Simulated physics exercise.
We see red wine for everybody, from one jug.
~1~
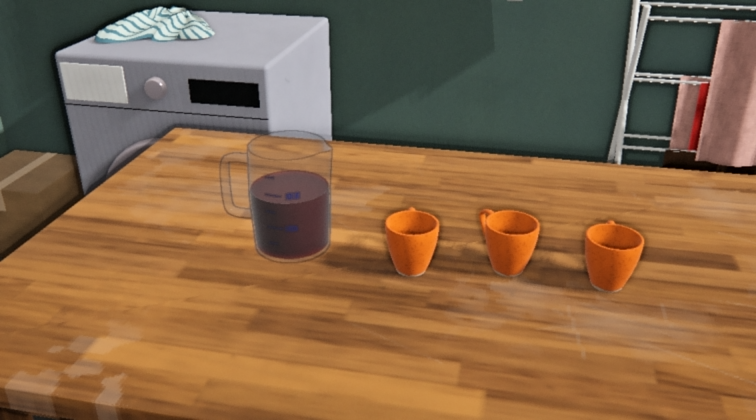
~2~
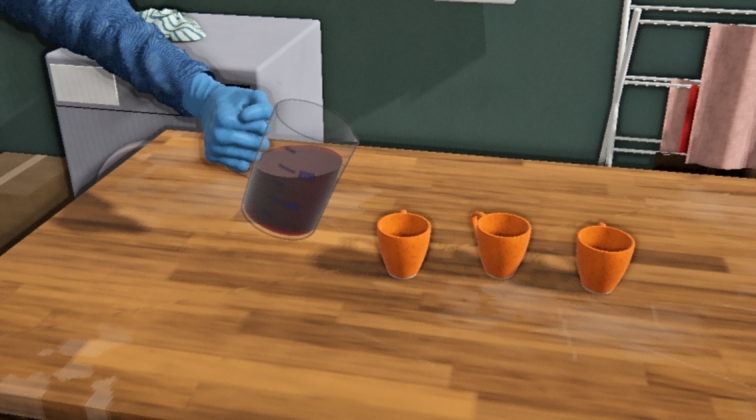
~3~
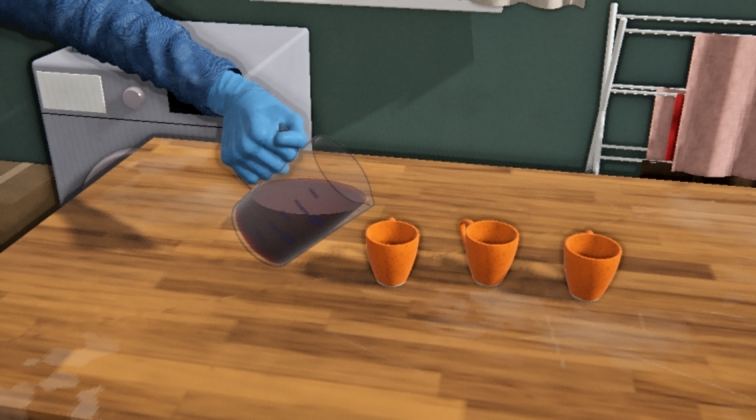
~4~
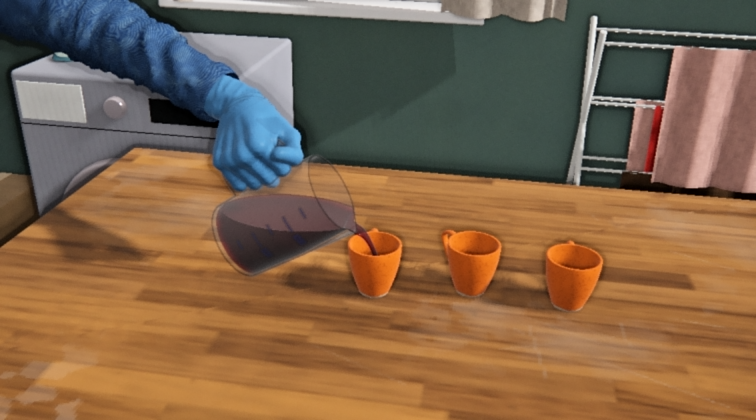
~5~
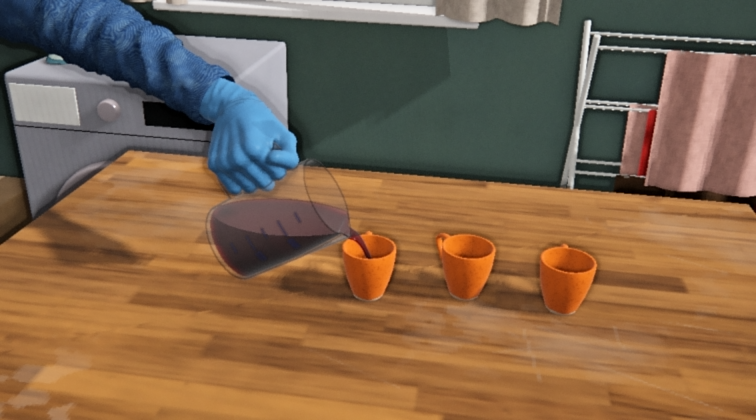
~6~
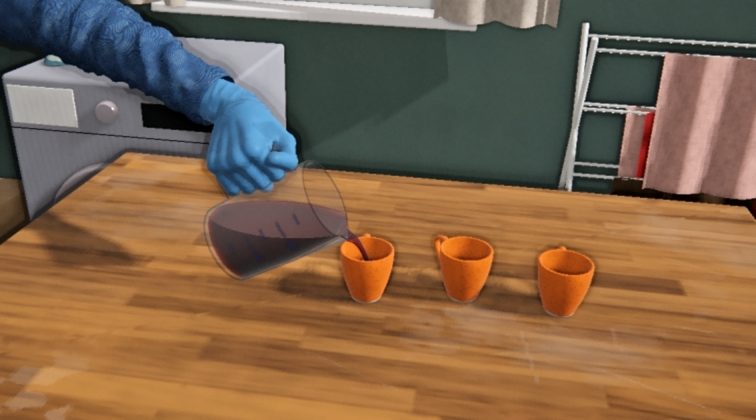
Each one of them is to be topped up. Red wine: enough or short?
The last one gets a full serving.
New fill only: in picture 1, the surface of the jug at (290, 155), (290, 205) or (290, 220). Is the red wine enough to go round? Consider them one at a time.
First try adequate, second adequate, third lacking.
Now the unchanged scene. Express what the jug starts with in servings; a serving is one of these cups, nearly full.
Roughly 5.5.
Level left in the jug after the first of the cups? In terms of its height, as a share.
The level stands close to 45 percent.
Soon after, the first is about three quarters full.
Later, the first is done and the jug has about three quarters of its load.
In the end, all three are full and about half of the red wine is over.
